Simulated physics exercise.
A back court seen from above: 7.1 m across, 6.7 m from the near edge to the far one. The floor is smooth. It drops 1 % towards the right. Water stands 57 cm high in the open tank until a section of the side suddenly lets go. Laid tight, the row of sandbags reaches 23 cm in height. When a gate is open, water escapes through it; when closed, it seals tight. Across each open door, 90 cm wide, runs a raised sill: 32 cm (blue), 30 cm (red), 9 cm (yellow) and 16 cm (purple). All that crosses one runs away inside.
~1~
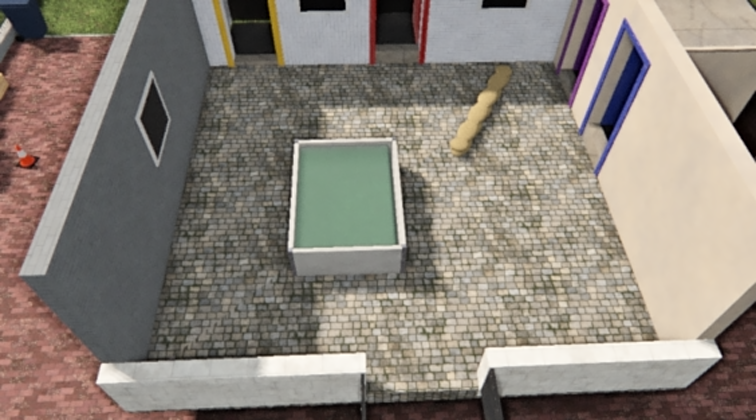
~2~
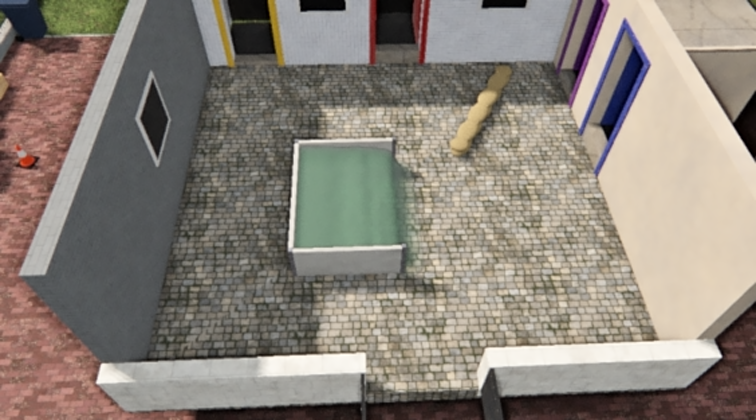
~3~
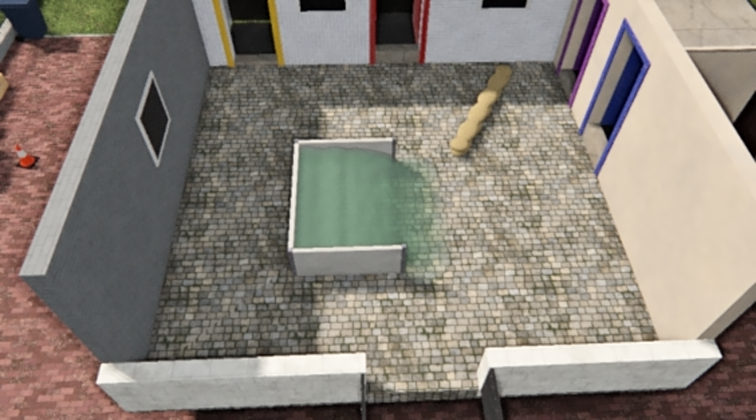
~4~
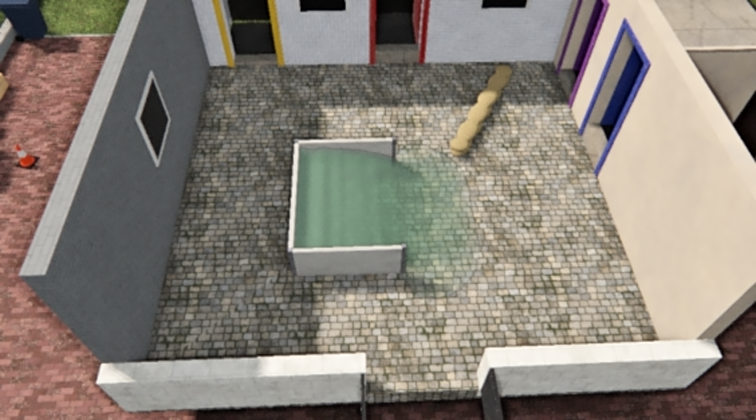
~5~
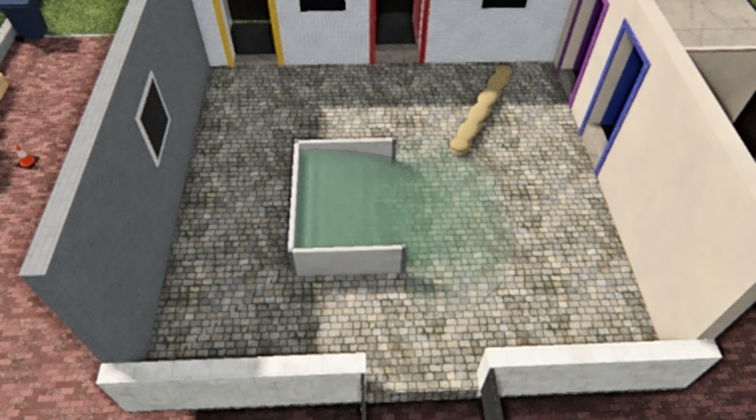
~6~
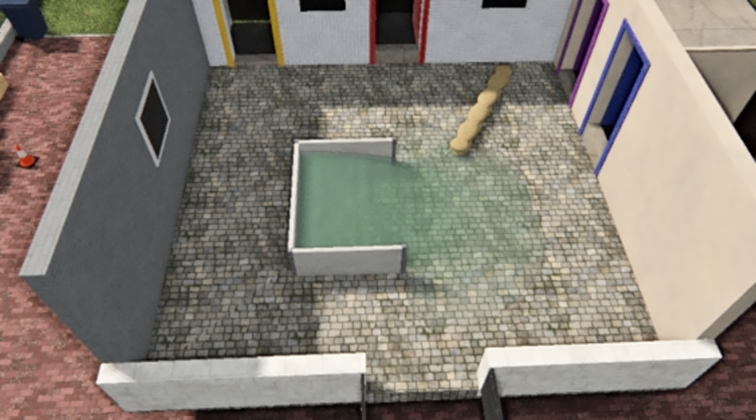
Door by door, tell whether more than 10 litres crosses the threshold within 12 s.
In order: The blue door remains shy of the limit, the red door remains shy of the limit, the yellow door remains shy of the limit, the purple door remains shy of the limit.
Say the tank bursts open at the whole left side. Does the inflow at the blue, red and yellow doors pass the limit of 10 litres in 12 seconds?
Blue: Within the limit; red: Within the limit; yellow: Exceeding the limit.
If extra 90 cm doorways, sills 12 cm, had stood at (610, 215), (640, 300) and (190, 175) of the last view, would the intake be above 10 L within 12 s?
In that order: Beyond it, beyond it, short of it.
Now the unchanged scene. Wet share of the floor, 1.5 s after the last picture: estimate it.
Near 40 per cent is wet.
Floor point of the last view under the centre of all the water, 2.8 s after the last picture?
The water is centred near (521, 211).
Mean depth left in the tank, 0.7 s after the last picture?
The average depth is around 24 cm.
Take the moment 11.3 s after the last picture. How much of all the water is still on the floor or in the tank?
Roughly 96 per cent is still there.
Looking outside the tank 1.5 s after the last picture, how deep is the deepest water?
Depth max: Approx. 33 cm.
Then, 0.7 s after the last picture water covers 30 % of the floor and is deepest (30 cm) near (609, 217); blue door 9 cm at the sill, 0 L in, red door not reached, yellow door not reached, purple door not reached.
Then, 1.5 s after the last picture water covers 40 % of the floor and is deepest (33 cm) near (664, 364); blue door 25 cm at the sill, 0 L in, red door not reached, yellow door not reached, purple door 3 cm at the sill, 0 L in.
Then, 2.8 s after the last picture water covers 40 % of the floor and is deepest (24 cm) near (659, 351); blue door 16 cm at the sill, 0 L in, red door 1 cm at the sill, 0 L in, yellow door not reached, purple door 8 cm at the sill, 0 L in.
Then, 6.3 s after the last picture water covers 75 % of the floor and is deepest (14 cm) near (567, 107); blue door 10 cm at the sill, 0 L in, red door 2 cm at the sill, 0 L in, yellow door not reached, purple door 12 cm at the sill, 2 L in.
Then, 11.3 s after the last picture water covers 95 % of the floor and is deepest (10 cm) near (651, 364); blue door 7 cm at the sill, 0 L in, red door 3 cm at the sill, 0 L in, yellow door 2 cm at the sill, 0 L in, purple door 7 cm at the sill, 2 L in.
